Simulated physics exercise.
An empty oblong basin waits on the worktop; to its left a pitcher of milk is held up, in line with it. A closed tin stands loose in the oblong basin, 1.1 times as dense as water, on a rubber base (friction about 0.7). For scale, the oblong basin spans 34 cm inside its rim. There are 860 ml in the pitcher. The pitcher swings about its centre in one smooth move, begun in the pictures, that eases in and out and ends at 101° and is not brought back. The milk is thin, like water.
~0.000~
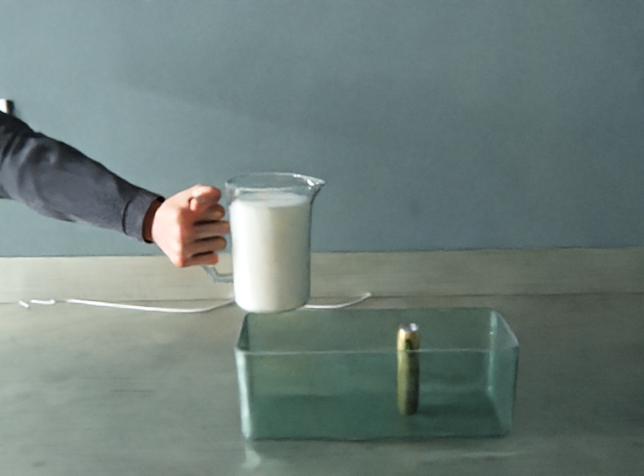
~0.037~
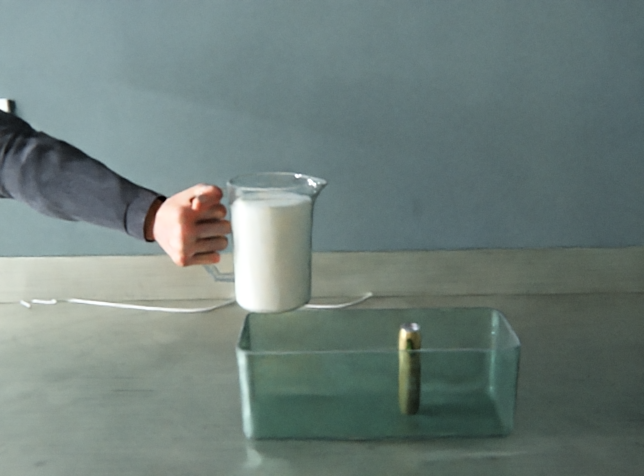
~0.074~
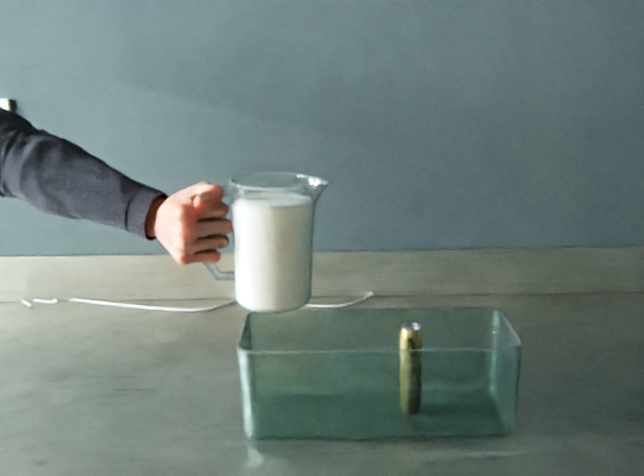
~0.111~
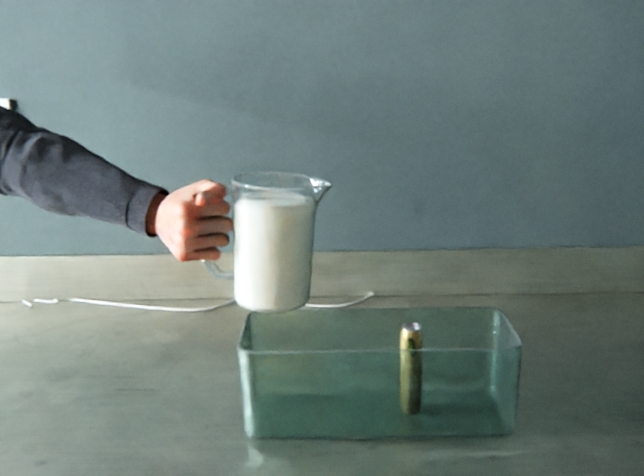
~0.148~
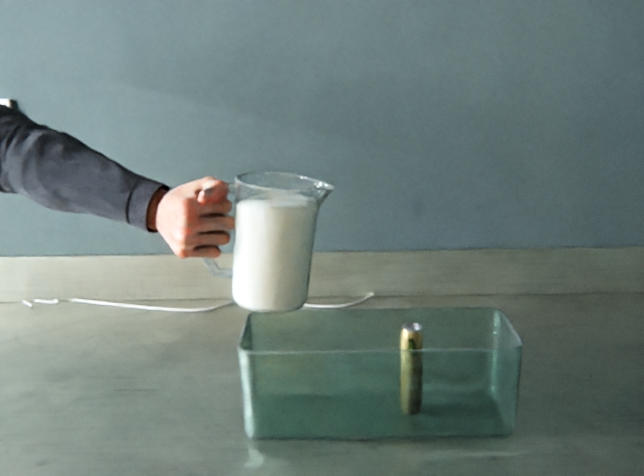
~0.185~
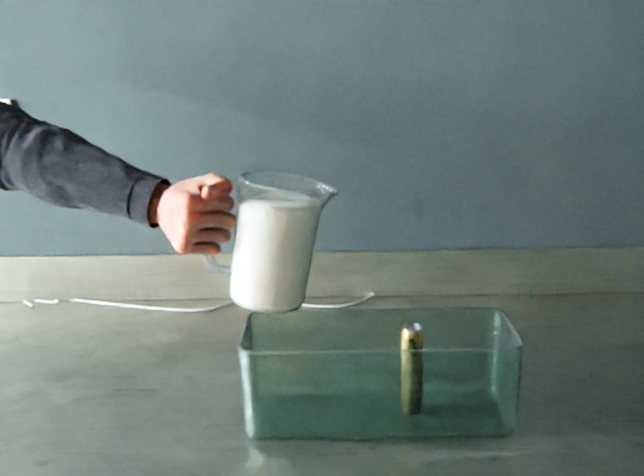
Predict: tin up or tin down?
It falls.
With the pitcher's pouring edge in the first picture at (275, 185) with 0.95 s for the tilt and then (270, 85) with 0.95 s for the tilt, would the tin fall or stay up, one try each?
First it stays up; then it stays up.
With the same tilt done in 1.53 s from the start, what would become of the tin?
Then it falls.
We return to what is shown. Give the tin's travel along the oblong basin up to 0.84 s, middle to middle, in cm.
Some 4 cm.
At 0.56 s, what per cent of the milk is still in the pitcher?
Some 88 per cent.
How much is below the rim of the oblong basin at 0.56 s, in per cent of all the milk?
Near 1 in a hundred.
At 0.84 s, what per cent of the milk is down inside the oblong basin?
Some 38 per cent.
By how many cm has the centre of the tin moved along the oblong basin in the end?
Some 6.5 cm.
Then, 0.56 s in, the tilt is 65° and 88 per cent is still to pour; the tin stands where it began.
Then, 0.84 s in, the tilt is 98° and 46 per cent is still to pour; the tin leans 35°.
Then, 1.13 s in, the tilt is 101° and 9 per cent is still to pour; the tin lies on its side.
Then, 1.45 s in, the tilt is 101° and 1 per cent is still to pour; the tin lies on its side.
Finally, the tin lies on its side.
